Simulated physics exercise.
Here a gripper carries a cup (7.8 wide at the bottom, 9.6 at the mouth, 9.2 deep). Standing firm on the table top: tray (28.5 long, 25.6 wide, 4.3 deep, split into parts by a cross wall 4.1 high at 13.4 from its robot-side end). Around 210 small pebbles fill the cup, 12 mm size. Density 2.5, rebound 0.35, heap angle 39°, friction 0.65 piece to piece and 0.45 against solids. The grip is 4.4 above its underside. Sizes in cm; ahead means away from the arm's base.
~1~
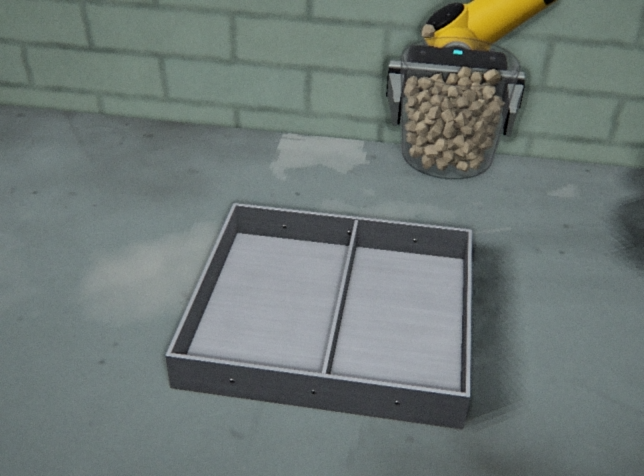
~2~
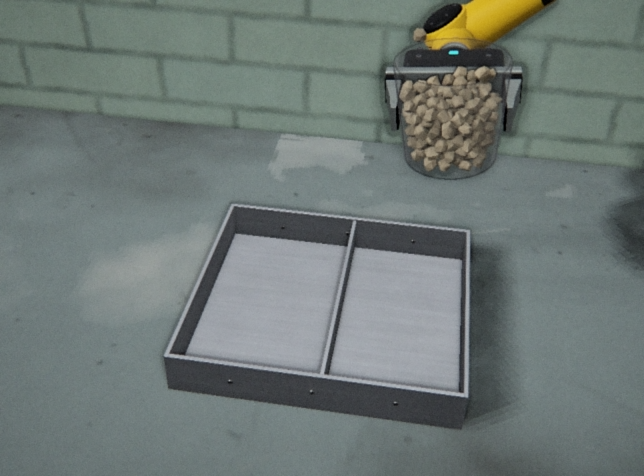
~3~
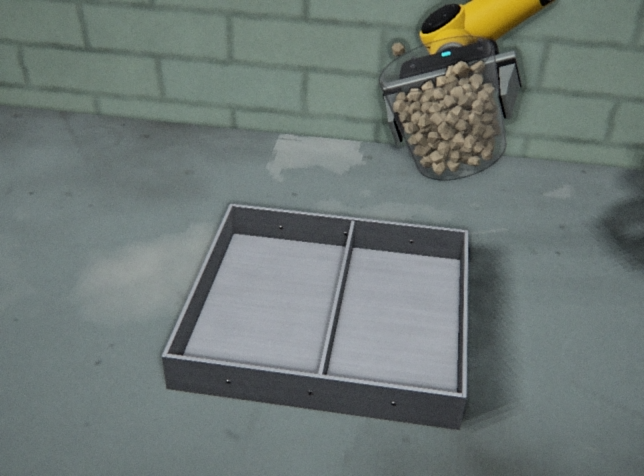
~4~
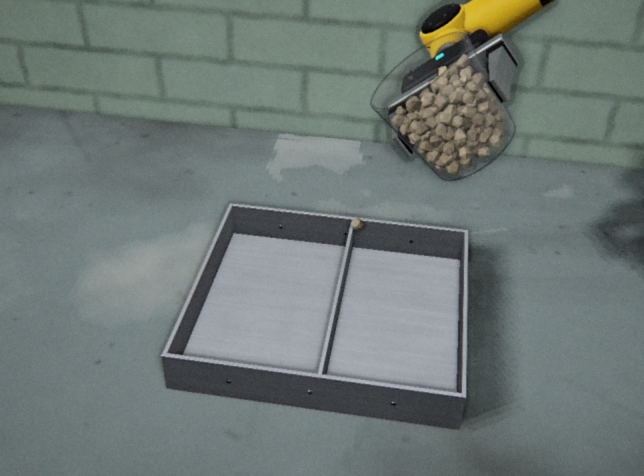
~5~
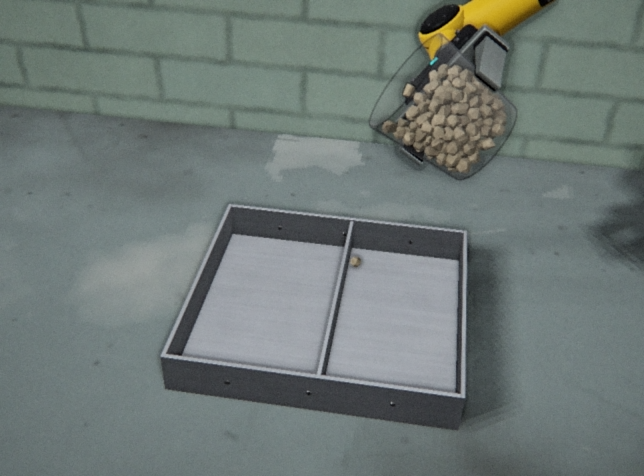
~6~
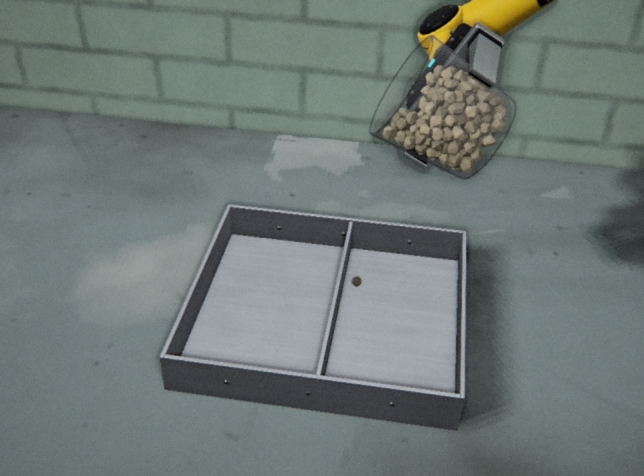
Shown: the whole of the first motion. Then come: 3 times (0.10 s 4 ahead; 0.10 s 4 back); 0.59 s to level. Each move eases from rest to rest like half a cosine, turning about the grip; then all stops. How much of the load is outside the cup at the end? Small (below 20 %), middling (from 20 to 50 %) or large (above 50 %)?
Share outside the cup: Middling (from 20 to 50 %).
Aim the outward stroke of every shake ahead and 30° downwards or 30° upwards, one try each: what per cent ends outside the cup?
Some 15 and 60 per cent.
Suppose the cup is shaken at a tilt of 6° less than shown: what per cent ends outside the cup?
Some 25 per cent.
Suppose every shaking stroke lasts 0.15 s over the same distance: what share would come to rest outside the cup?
It would be near 10 per cent.
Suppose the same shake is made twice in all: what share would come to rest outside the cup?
In that case some 30 per cent.
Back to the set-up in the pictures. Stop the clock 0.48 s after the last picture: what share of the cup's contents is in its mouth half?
Some 40 per cent.
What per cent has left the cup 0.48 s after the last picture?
Near 25 per cent so far.
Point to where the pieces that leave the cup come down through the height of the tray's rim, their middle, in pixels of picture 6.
Near (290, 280).
Then, 0.48 s after the last picture, tilted 61° forward, highest piece 28 above the table; 157 in the cup, 33 in the far-side part, 4 in the robot-side part, 16 in flight or on a rim.
Then, 0.95 s after the last picture, tilted 21° forward, highest piece 30 above the table; 134 in the cup, 62 in the far-side part, 14 in the robot-side part.
Then, 1.39 s after the last picture, level, highest piece 30 above the table; 134 in the cup, 62 in the far-side part, 14 in the robot-side part.
Then, 2.44 s after the last picture, level, highest piece 30 above the table; 134 in the cup, 62 in the far-side part, 14 in the robot-side part.
Final count, 134 in the cup, 62 in the far-side part, 14 in the robot-side part. That is 36 % outside the cup.
